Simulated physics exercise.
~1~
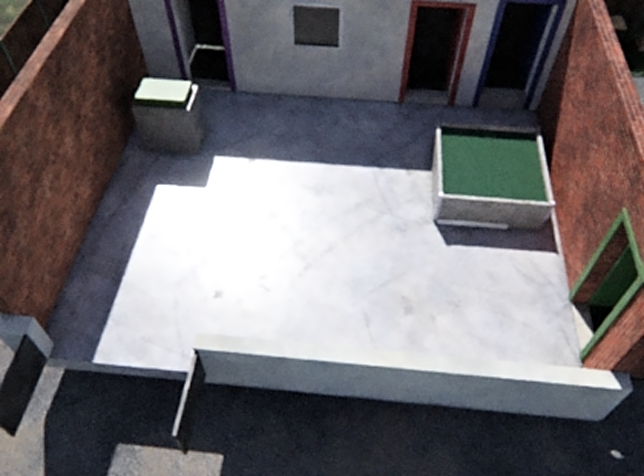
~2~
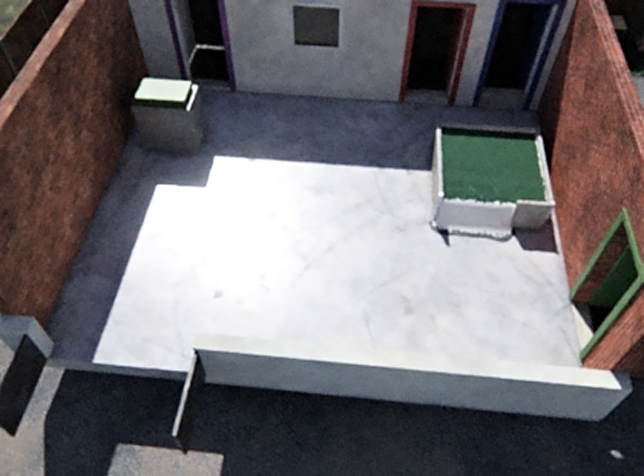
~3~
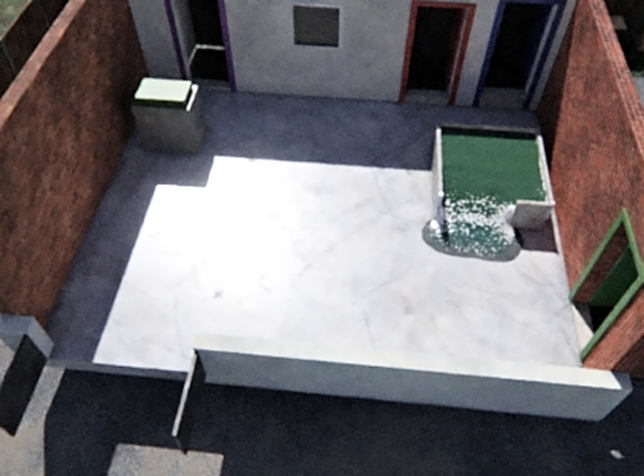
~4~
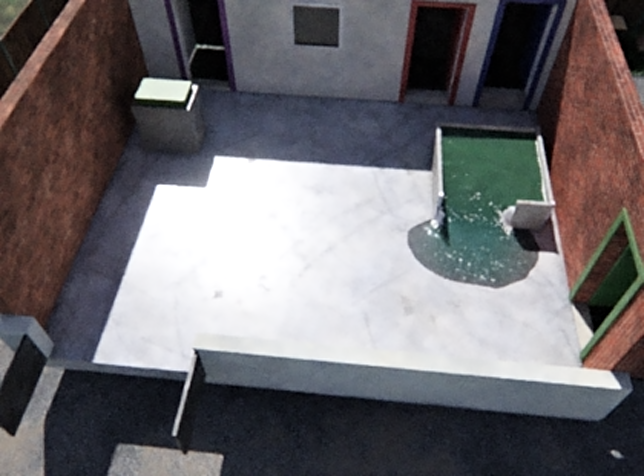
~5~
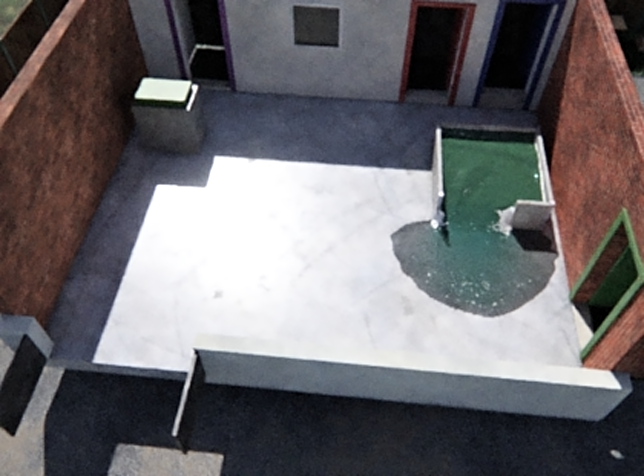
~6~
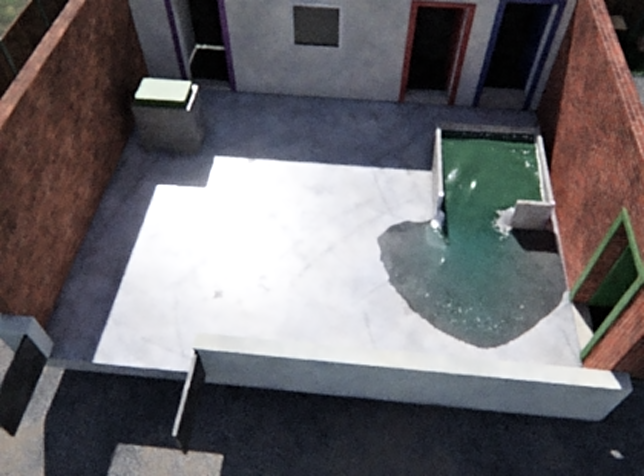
Green water bursts from the front of a pale-walled tank at the right of a sunlit white yard, seen from a high, unmoving viewpoint. Brick walls flank the yard, with purple, red and blue doorways behind, a pale-topped box at back left and an open green door at right. The water foams through the gap, then spreads toward the near wall in a widening dark pool.
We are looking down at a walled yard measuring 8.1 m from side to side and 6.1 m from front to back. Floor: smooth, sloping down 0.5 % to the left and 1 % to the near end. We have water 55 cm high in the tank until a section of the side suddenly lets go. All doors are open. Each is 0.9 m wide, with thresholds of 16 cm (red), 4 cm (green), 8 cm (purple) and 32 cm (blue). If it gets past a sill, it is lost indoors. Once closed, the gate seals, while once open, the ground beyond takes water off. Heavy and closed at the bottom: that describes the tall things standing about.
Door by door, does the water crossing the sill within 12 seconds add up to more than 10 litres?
Door by door: The red door: No; the green door: Yes; the purple door: No; the blue door: No.
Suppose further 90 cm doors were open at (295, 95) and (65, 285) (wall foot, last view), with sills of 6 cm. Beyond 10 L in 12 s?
First door short of the limit, second door beyond the limit.
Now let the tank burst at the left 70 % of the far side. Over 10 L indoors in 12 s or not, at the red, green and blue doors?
Result: Red limit passed, green limit not passed, blue limit not passed.
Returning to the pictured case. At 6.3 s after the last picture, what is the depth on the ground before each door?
In centimetres - red: 0, green: 7, purple: 0, blue: 1.
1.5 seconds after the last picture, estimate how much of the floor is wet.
Wet share: Near 25 percent.
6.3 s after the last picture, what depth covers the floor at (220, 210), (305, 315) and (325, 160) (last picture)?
Reading - approx. 2 / 5 / 0 cm.
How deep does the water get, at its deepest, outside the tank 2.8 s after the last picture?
It gets to some 18 cm.
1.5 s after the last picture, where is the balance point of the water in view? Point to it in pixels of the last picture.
Close to (464, 261) in the last picture.
Then, 0.7 s after the last picture water covers 20 % of the floor and is deepest (30 cm) near (456, 225); red door not reached, green door 7 cm at the sill, 0 L in, purple door not reached, blue door not reached.
Then, 1.5 s after the last picture water covers 25 % of the floor and is deepest (30 cm) near (580, 393); red door not reached, green door 6 cm at the sill, 4 L in, purple door not reached, blue door not reached.
Then, 2.8 s after the last picture water covers 35 % of the floor and is deepest (18 cm) near (567, 391); red door not reached, green door 13 cm at the sill, 47 L in, purple door not reached, blue door not reached.
Then, 6.3 s after the last picture water covers 55 % of the floor and is deepest (10 cm) near (40, 342); red door not reached, green door 7 cm at the sill, 112 L in, purple door not reached, blue door not reached.
Then, 11.3 s after the last picture water covers 65 % of the floor and is deepest (8 cm) near (40, 342); red door not reached, green door 4 cm at the sill, 120 L in, purple door 2 cm at the sill, 0 L in, blue door 2 cm at the sill, 0 L in.
